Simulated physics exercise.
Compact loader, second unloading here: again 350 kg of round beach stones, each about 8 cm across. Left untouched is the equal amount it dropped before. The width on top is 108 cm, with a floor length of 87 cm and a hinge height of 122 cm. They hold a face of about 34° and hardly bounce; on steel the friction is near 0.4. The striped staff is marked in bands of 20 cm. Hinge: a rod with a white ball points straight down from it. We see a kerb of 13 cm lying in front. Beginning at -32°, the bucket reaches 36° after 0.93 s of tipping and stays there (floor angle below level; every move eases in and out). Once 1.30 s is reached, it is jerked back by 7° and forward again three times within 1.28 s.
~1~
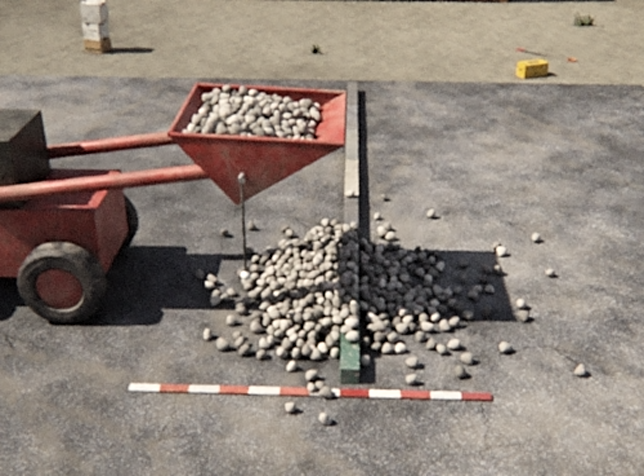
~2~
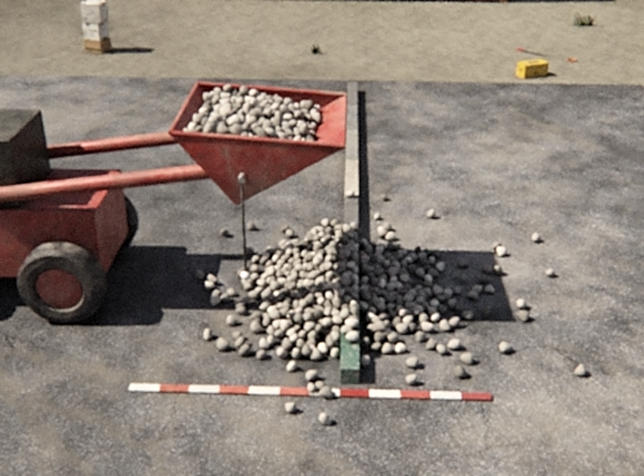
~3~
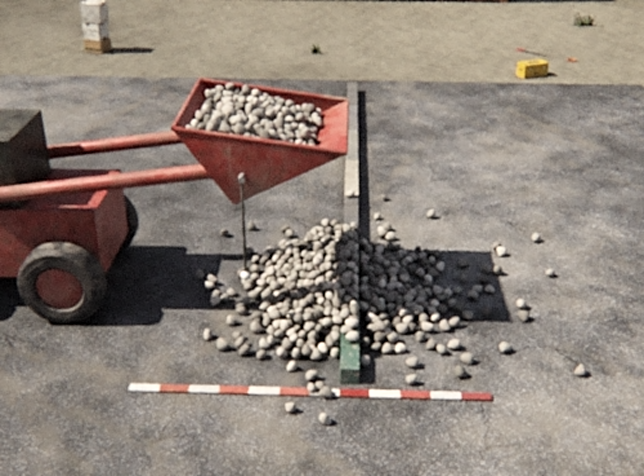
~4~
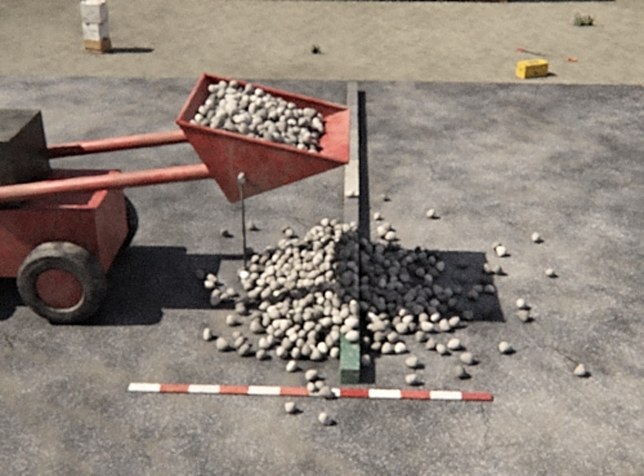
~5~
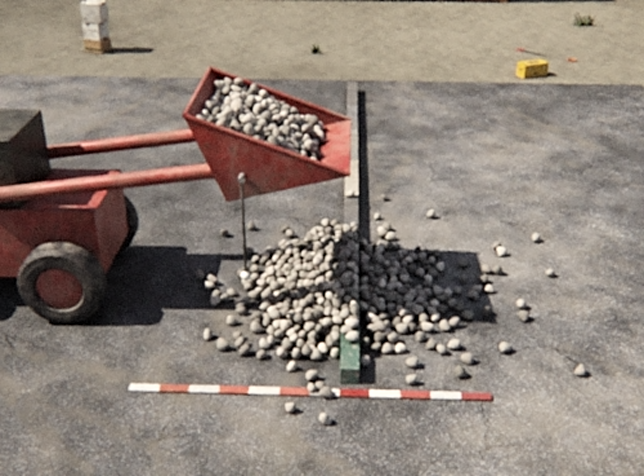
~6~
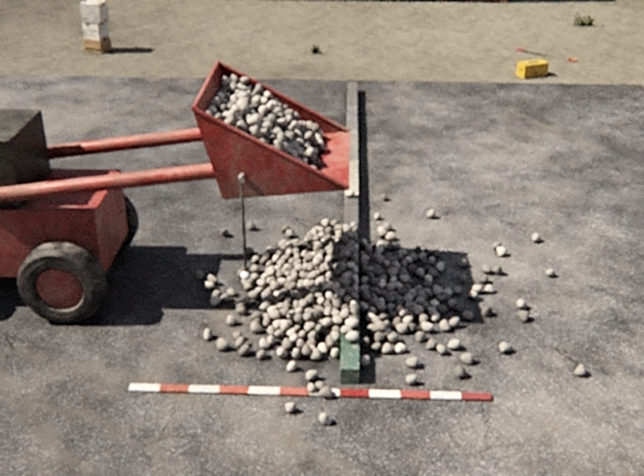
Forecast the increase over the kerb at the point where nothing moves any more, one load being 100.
I would say 92 per cent.
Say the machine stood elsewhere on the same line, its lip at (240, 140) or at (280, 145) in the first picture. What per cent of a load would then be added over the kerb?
Near 5 in a hundred, then near 30 in a hundred.
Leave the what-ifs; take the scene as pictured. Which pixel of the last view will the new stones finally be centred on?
Middle: Approx. (408, 281) px.
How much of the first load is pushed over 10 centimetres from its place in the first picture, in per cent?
Estimate: 20 %, roughly.
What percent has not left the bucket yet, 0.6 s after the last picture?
Roughly 65 per cent remains inside.
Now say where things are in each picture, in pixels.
The bucket is at -32°, its lip at (344, 144); the top of the load is at (237, 102). The earlier load is highest near (339, 257), 23 cm above ground level, 70 % on this side of the kerb, 30 % over the kerb, in the first frame.
The bucket is at -31°, its lip at (345, 146); the top of the load is at (238, 102), in the second frame.
The bucket is at -27°, its lip at (347, 153); the top of the load is at (233, 97), in the third frame.
Lip at (349, 163), floor tilted -21°, highest stones at (225, 94), in the fourth frame.
The bucket is at -14°, its lip at (350, 175); the top of the load is at (223, 90), in the fifth frame.
The bucket is at -6°, its lip at (349, 189); the top of the load is at (229, 86), in the sixth frame.
Then, 0.3 s after the last picture the floor is at 26°; in per cent of one load, 100 in the bucket, 70 on this side of the kerb, 30 over the kerb; the foremost stones are at (525, 280).
Then, 0.6 s after the last picture the floor is at 36°; in per cent of one load, 67 in the bucket, 99 on this side of the kerb, 34 over the kerb; the foremost stones are at (525, 280).
Then, 2.6 s after the last picture the floor is at 36°; in per cent of one load, 0 in the bucket, 78 on this side of the kerb, 122 over the kerb; the foremost stones are at (575, 261).
Then, 5.2 s after the last picture the floor is at 36°; in per cent of one load, 0 in the bucket, 78 on this side of the kerb, 122 over the kerb; the foremost stones are at (575, 261). Net gain over the kerb, 92.
